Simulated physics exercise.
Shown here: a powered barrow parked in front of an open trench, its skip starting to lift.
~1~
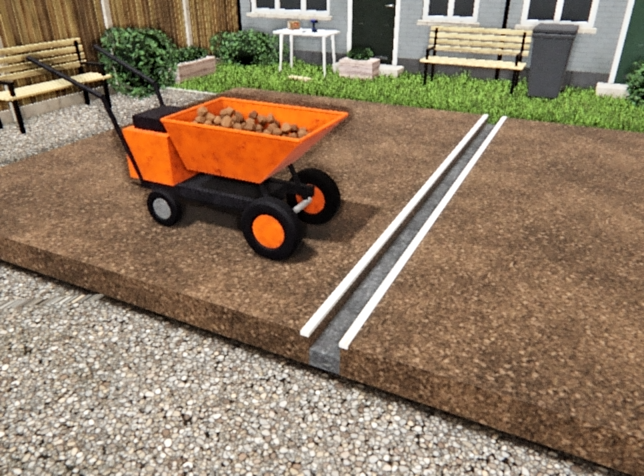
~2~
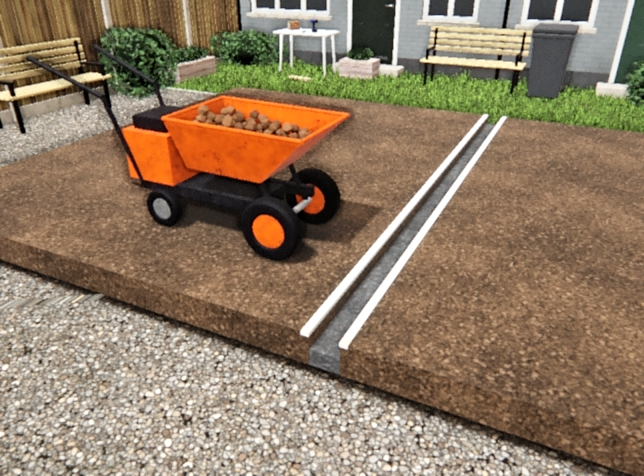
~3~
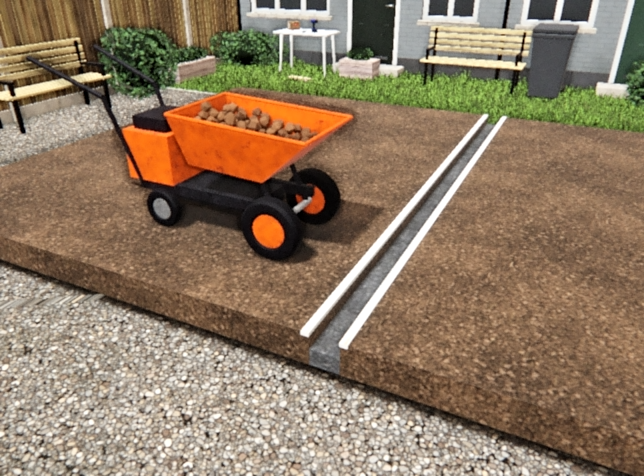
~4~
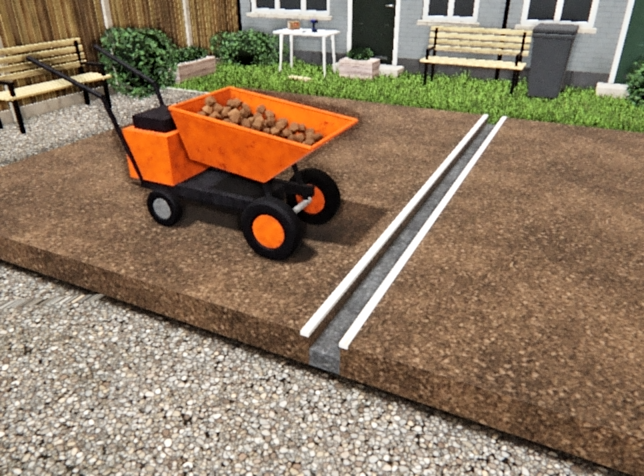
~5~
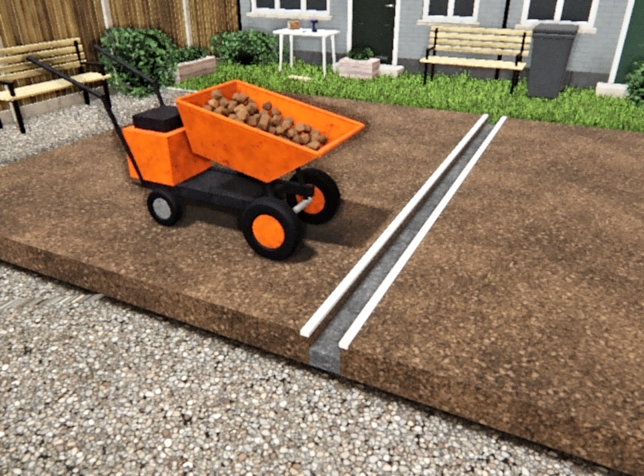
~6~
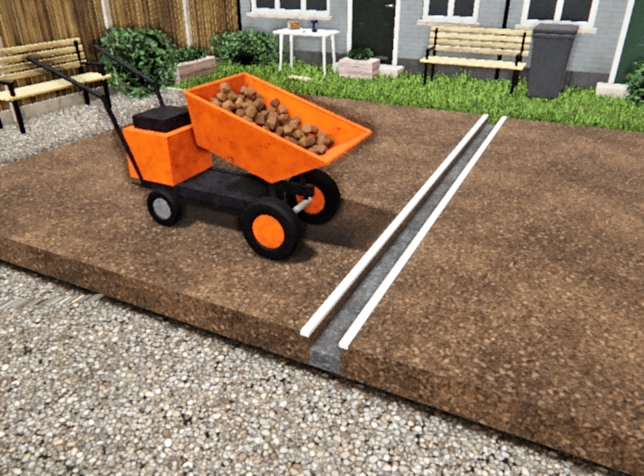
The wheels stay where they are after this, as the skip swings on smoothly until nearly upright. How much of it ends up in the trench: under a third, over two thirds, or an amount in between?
What ends in the trench is going to be under one-third of the load.
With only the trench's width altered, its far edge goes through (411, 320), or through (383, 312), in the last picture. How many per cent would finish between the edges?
Lab note: Case 1 near 80 percent, case 2 near 40 percent.
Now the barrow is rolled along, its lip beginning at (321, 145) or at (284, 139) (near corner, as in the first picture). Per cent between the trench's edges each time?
Close to 0 in a hundred, and close to 40 in a hundred.
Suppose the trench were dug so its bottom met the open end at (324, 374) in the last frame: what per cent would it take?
I'd say roughly 30 in a hundred.
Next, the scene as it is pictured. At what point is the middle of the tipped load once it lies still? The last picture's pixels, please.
It settles centred around (430, 268).
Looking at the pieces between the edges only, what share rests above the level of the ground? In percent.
Around 25 in a hundred.
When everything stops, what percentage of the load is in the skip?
About 0 per cent.
Soon, skip tipped steeply; all in the skip.
A while on, skip tipped steeply; about two thirds in the skip; a stray few in or heaped over the trench; about a quarter beyond it; a small part falling.
Towards the end, skip tipped right over; a small part in the skip; about a quarter in or heaped over the trench; most beyond it.
Finally, skip tipped right over; a stray few in the skip; about a quarter in or heaped over the trench; most beyond it.
